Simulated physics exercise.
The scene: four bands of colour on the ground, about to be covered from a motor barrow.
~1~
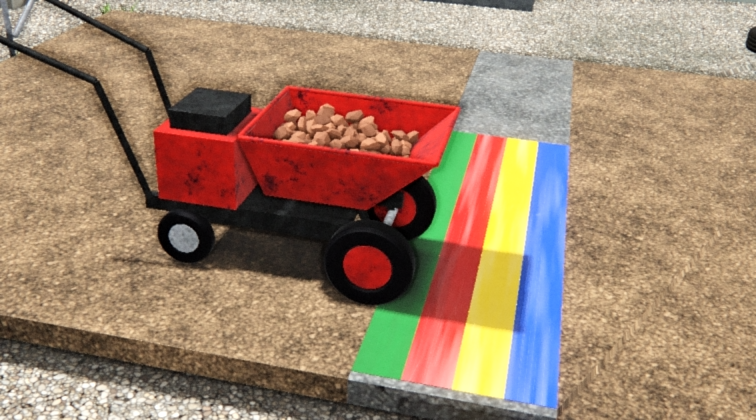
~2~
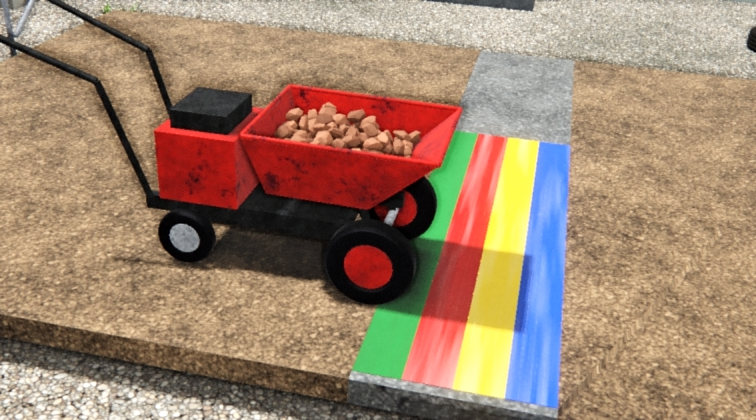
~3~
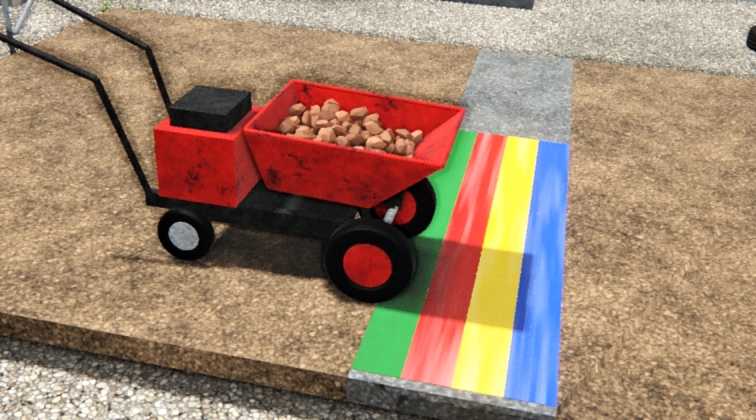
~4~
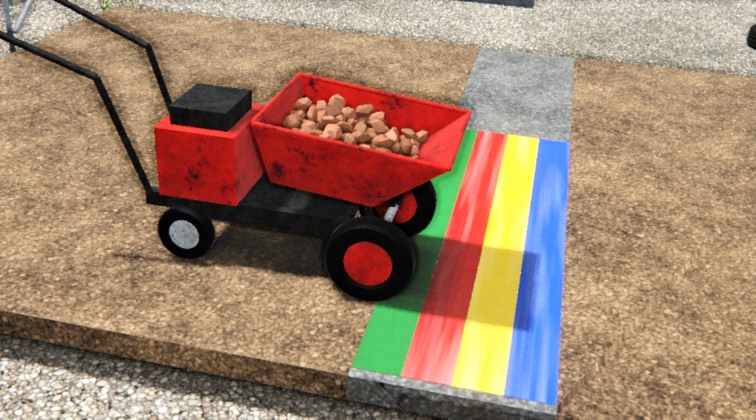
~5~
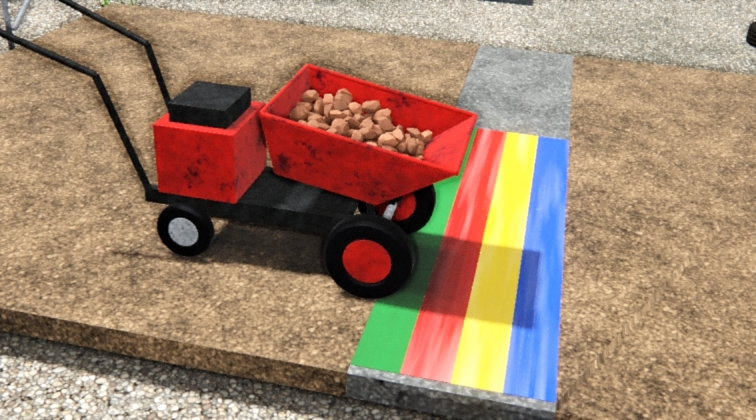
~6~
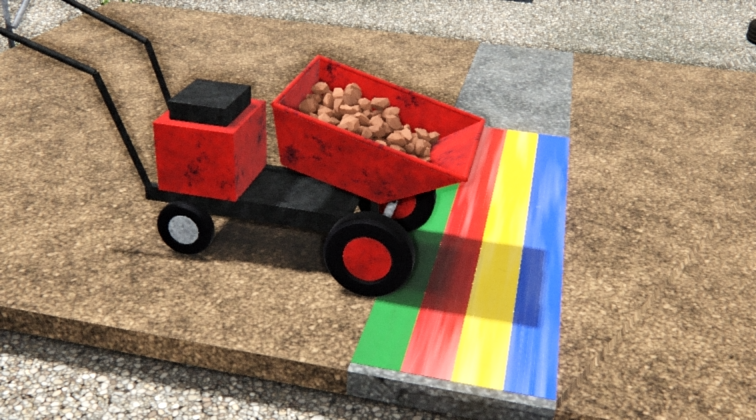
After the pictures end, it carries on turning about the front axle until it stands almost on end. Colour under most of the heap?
Blue.
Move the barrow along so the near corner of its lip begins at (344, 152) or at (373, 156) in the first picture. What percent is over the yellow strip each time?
In order: 20 % and 30 %.
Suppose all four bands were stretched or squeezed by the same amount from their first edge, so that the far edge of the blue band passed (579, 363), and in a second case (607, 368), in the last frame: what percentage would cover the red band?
I'd estimate some 0 per cent, and then some 0 per cent.
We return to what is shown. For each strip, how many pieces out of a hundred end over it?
Green strip around 0, red strip around 0, yellow strip around 5, blue strip around 35.
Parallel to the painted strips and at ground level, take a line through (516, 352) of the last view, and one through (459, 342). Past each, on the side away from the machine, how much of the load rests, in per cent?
About 60 and 70 %.
Soon, skip tipped steeply; all in the skip.
A while on, skip tipped right over; about two thirds in the skip; a small part over the yellow strip; about a quarter over the blue strip; a stray few off the paint.
Towards the end, skip tipped right over; about a third in the skip; a small part over the yellow strip; about a third over the blue strip; about a quarter off the paint.
Finally, skip tipped right over; about a third in the skip; none over the green strip; none over the red strip; a small part over the yellow strip; about a third over the blue strip; about a quarter off the paint.
